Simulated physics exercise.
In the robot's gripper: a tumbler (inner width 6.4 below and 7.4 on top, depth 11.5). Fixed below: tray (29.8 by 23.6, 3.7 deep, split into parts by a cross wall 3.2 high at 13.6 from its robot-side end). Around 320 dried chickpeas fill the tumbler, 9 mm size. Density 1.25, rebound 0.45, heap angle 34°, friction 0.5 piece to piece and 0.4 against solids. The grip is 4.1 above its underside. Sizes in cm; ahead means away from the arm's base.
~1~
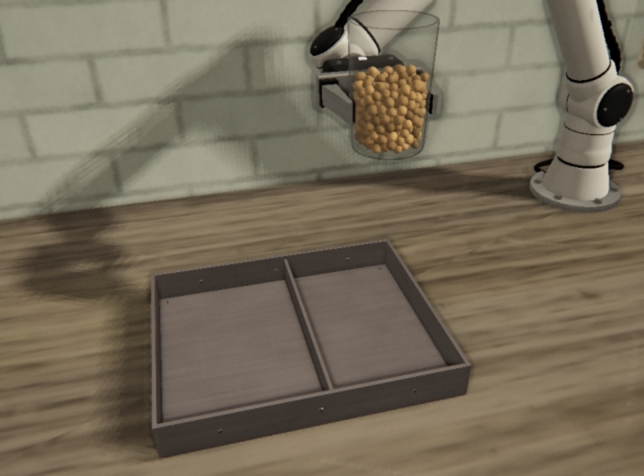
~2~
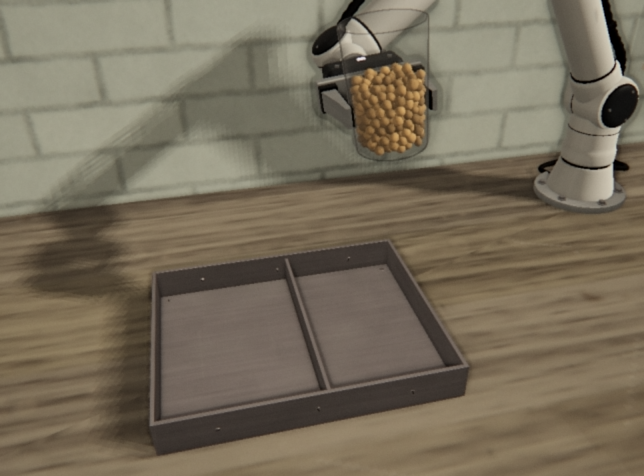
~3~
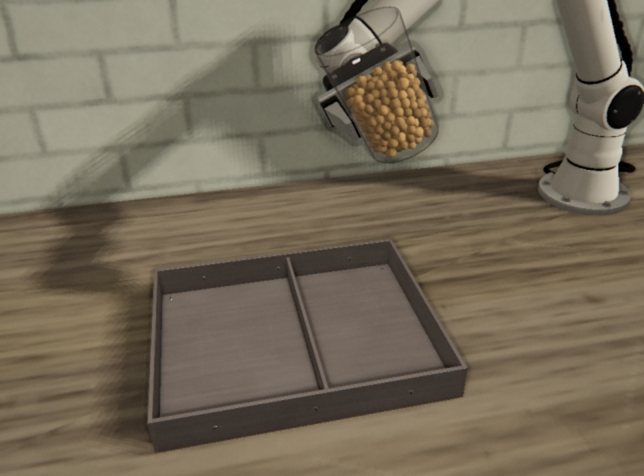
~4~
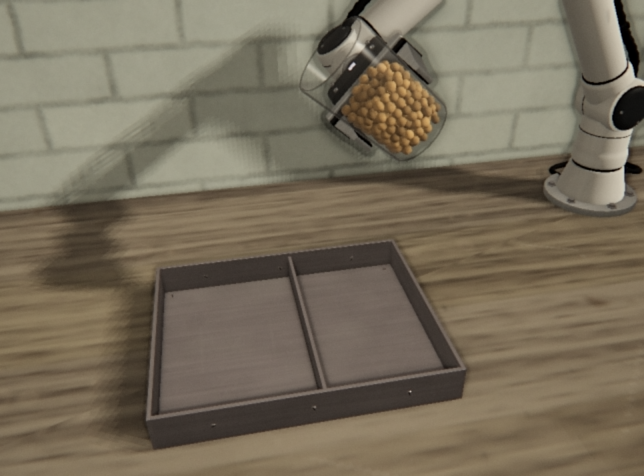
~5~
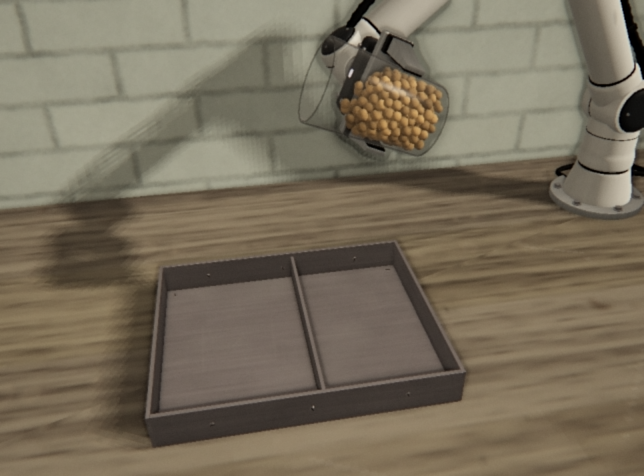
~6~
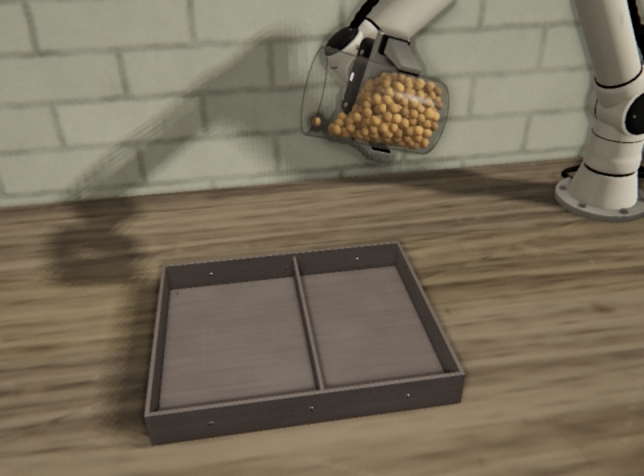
A robot arm held a clear tumbler of dried chickpeas above a divided gray tray, then steadily tilted it to the left until it lay nearly sideways and some chickpeas slid toward its mouth.
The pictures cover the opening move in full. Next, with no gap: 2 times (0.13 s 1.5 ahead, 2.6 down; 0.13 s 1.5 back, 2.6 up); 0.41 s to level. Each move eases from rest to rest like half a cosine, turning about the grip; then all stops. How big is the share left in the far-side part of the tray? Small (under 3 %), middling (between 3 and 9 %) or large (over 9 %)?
Share in the far-side part of the tray: Small (under 3 %).
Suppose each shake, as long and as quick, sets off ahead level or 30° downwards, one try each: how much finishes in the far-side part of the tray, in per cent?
Some 5 and 0 per cent.
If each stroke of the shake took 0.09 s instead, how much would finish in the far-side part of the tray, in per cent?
It would be near 0 per cent.
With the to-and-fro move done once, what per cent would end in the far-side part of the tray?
Then about 0 per cent.
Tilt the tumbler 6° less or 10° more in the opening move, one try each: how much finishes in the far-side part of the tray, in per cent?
Some 0 and 0 per cent.
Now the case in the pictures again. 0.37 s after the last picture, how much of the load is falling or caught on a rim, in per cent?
Some 0 per cent.
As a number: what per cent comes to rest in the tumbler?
Roughly 100 per cent.
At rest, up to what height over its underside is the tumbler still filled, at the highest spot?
About 8.5 cm.
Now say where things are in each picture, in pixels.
Tumbler middle at (390, 88), level; upper third of the load around (391, 87), from x 355 to 425, top at y 70; 321 in the tumbler, in the first picture.
Tumbler middle at (387, 88), tilted 7° forward; upper third of the load around (391, 89), from x 355 to 420, top at y 70, in the second picture.
Tumbler middle at (382, 91), tilted 25° forward; upper third of the load around (392, 89), from x 350 to 430, top at y 65, in the third picture.
Tumbler middle at (377, 96), tilted 48° forward; upper third of the load around (393, 89), from x 345 to 435, top at y 65, in the fourth picture.
Tumbler middle at (375, 102), tilted 66° forward; upper third of the load around (394, 91), from x 345 to 440, top at y 75, in the fifth picture.
Tumbler middle at (375, 105), tilted 73° forward; upper third of the load around (399, 95), from x 315 to 440, top at y 75; 321 in the tumbler, in the sixth picture.
Then, 0.37 s later, tilted 73° forward, highest piece 27 above the table; 321 in the tumbler.
Then, 0.74 s later, tilted 31° forward, highest piece 30 above the table; 321 in the tumbler.
Then, 1.13 s later, level, highest piece 31 above the table; 321 in the tumbler.
Then, 2.18 s later, level, highest piece 31 above the table; 321 in the tumbler.
At rest, 321 in the tumbler. That is 0 % in the far-side part of the tray.
